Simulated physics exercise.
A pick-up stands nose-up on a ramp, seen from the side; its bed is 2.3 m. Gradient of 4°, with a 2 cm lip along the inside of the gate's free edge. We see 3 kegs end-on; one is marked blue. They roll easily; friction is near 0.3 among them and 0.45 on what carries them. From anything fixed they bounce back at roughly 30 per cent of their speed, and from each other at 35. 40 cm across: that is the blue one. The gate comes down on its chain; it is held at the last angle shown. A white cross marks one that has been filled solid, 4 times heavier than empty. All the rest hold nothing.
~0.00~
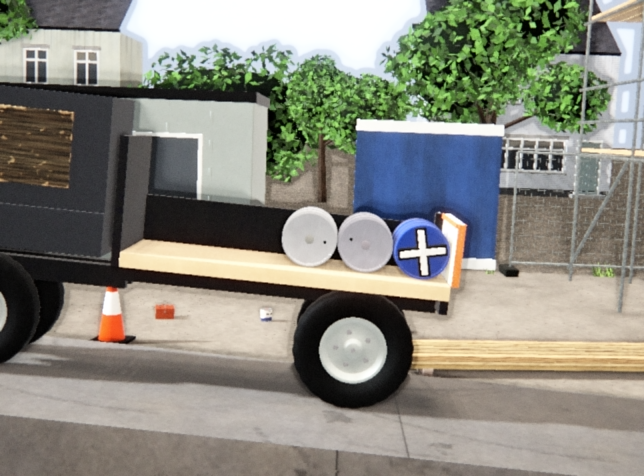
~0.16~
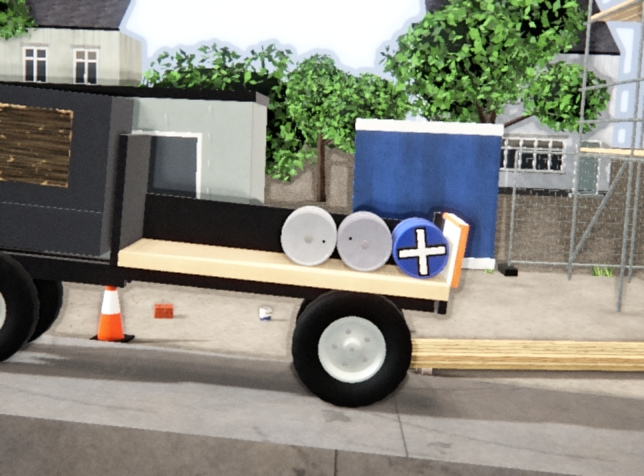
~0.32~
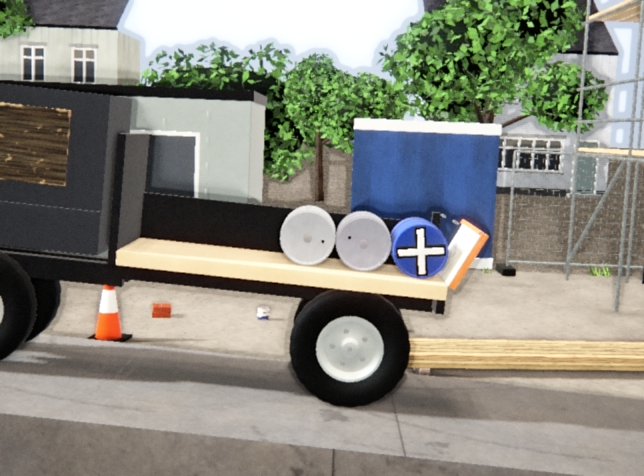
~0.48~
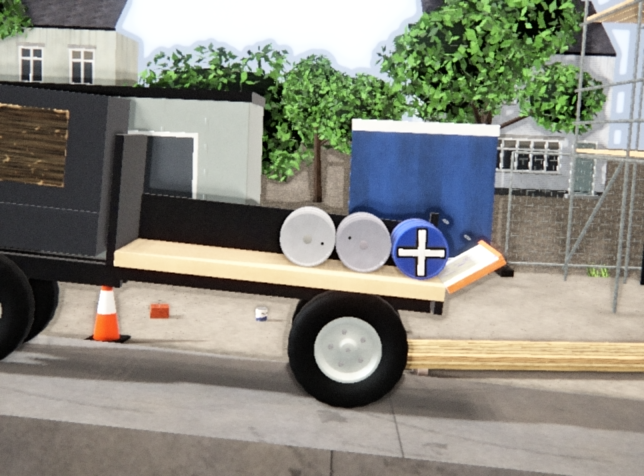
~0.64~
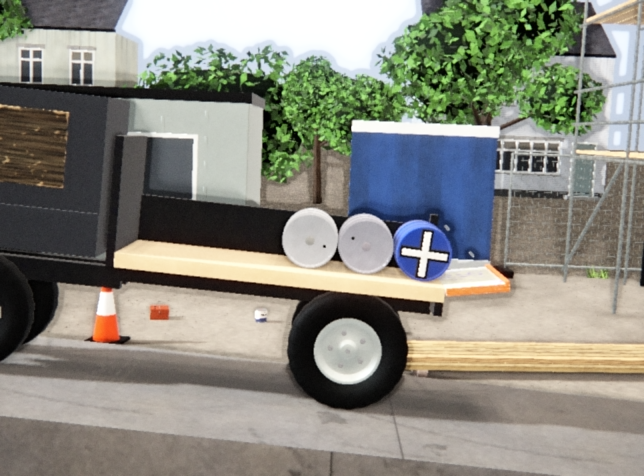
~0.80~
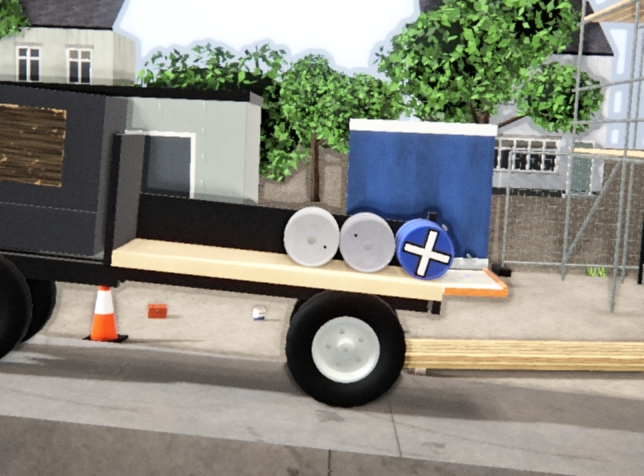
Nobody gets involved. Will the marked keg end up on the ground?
Result for blue - it stays put.
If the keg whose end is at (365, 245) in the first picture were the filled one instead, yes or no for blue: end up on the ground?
With that change, blue: It happens.
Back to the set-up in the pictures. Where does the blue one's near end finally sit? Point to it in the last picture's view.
(485, 256).
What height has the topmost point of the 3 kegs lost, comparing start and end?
5 cm.
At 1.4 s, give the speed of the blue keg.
Roughly 0.3 m/s.
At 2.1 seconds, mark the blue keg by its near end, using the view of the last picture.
Around pixel (480, 256).
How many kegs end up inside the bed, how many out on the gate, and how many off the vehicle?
In that order: 2, 1, 0.
After 1.4 s, blue is on the gate, 5 cm past the hinge, rolling right; 0 out so far.
After 2.1 s, blue is on the gate, 25 cm past the hinge, rolling right; 0 out so far.
At rest (2.9 s), blue is on the gate, 30 cm past the hinge; 0 out so far.
